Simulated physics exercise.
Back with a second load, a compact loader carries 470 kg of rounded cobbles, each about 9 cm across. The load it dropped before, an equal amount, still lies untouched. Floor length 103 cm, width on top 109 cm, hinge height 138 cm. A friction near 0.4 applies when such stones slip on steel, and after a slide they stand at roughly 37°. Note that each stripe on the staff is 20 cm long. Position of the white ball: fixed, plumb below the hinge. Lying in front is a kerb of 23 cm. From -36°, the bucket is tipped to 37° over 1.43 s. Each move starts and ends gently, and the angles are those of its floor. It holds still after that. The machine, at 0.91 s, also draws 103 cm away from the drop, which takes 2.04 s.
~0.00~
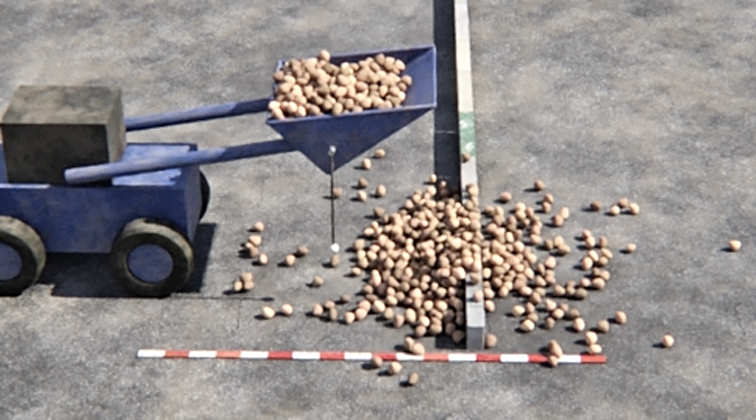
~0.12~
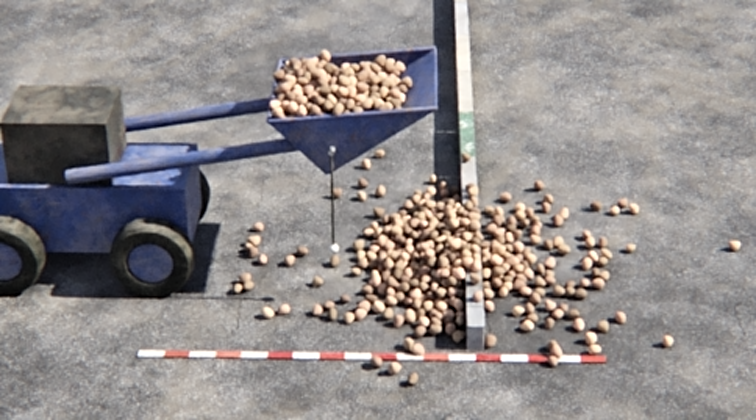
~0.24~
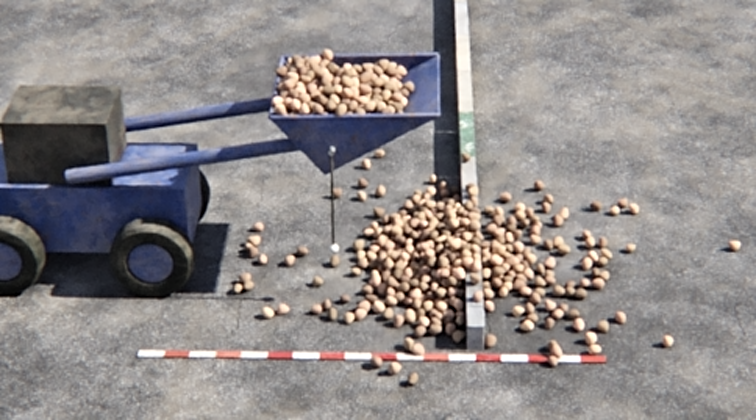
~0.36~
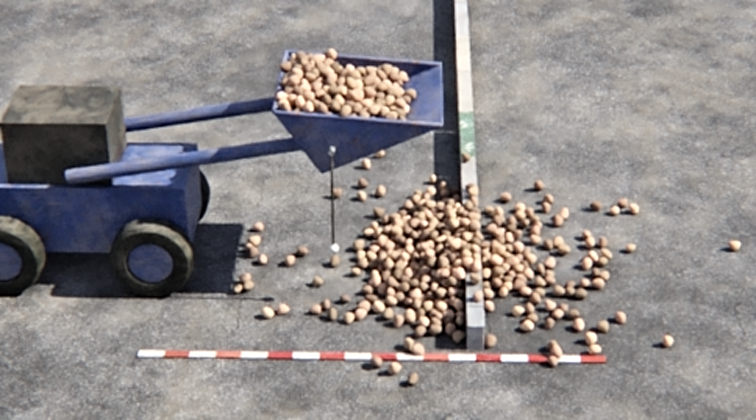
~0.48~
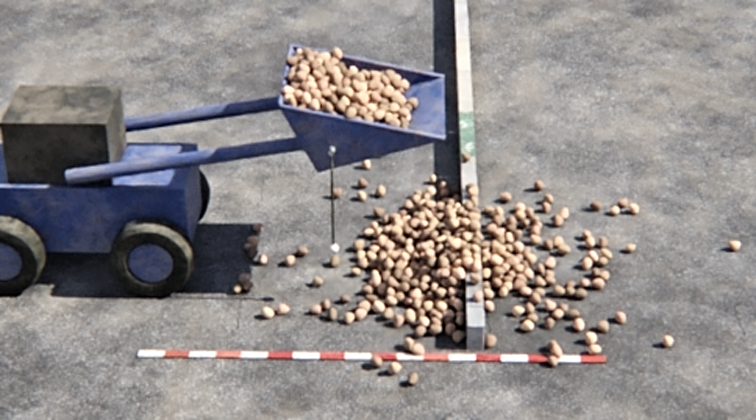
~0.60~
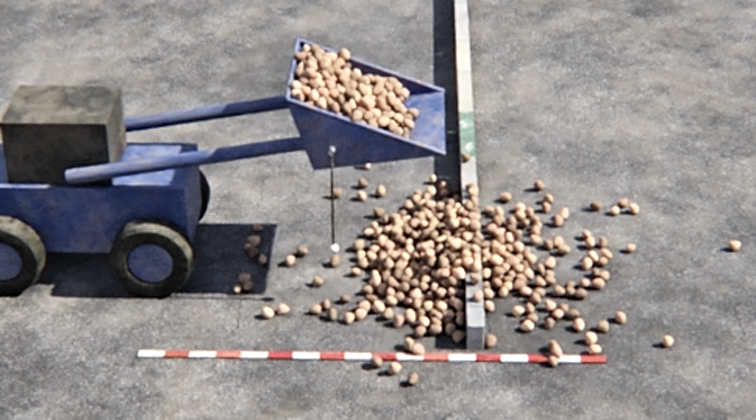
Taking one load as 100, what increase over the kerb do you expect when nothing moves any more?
11 out of 100.
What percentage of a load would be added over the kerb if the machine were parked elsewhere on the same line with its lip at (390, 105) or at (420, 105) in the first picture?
Around 0 and 5 percent respectively.
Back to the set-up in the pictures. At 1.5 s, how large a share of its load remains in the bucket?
Close to 40 in a hundred.
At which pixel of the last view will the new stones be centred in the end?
Their centre ends up near (413, 247).
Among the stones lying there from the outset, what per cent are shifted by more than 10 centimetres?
Around 15 in a hundred.
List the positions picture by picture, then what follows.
In the first picture, the bucket is at -36°, its lip at (435, 106); the top of the load is at (326, 73). The earlier load is highest near (462, 226), 32 cm above ground level, 79 % on this side of the kerb, 24 % over the kerb.
The second picture shows lip at (436, 109), floor tilted -35°, highest stones at (312, 73); the stones move at 0.1 m/s on average.
In the third picture, the bucket is at -31°, its lip at (439, 115); the top of the load is at (304, 71); the stones move at 0.2 m/s on average.
In the fourth picture, the bucket is at -24°, its lip at (443, 126); the top of the load is at (309, 69); the stones move at 0.3 m/s on average.
In the fifth picture, the bucket is at -17°, its lip at (445, 139); the top of the load is at (308, 62); the stones move at 0.3 m/s on average.
In the sixth picture, the bucket is at -8°, its lip at (445, 154); the top of the load is at (312, 60); the stones move at 0.4 m/s on average.
After 1.1 s the floor is at 25°; in per cent of one load, 100 in the bucket, 79 on this side of the kerb, 24 over the kerb; the foremost stones are at (640, 245).
After 1.5 s the floor is at 37°; in per cent of one load, 41 in the bucket, 137 on this side of the kerb, 24 over the kerb; the foremost stones are at (641, 251).
After 3.4 s the floor is at 37°; in per cent of one load, 0 in the bucket, 168 on this side of the kerb, 35 over the kerb; the foremost stones are at (641, 251).
After 6.1 s the floor is at 37°; in per cent of one load, 0 in the bucket, 168 on this side of the kerb, 35 over the kerb; the foremost stones are at (641, 251). Net gain over the kerb, 11.
